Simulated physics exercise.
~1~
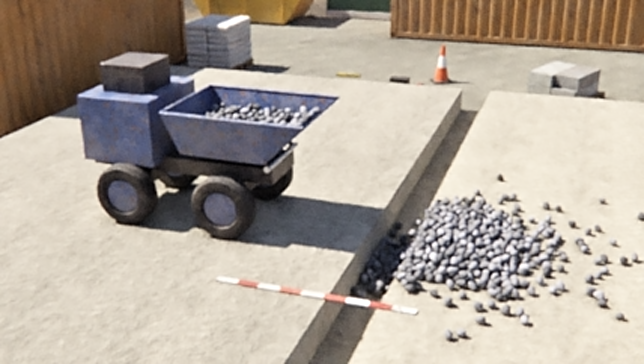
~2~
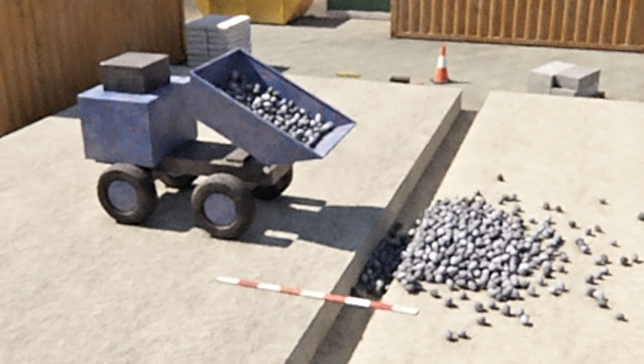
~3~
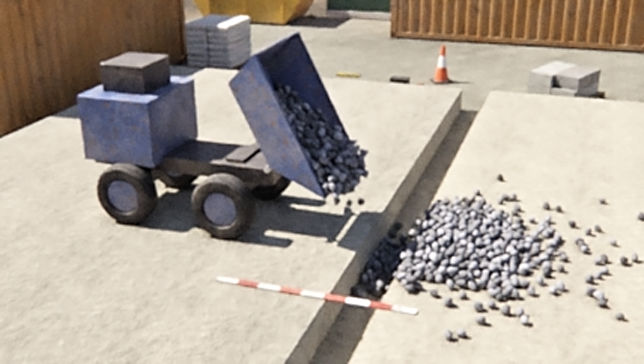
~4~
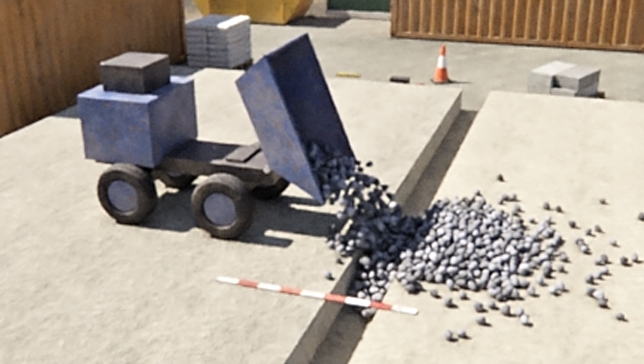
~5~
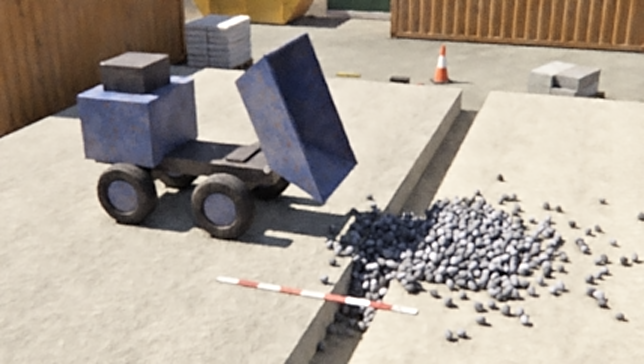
A blue dumper tips its body up and pours grey stones into the trench.
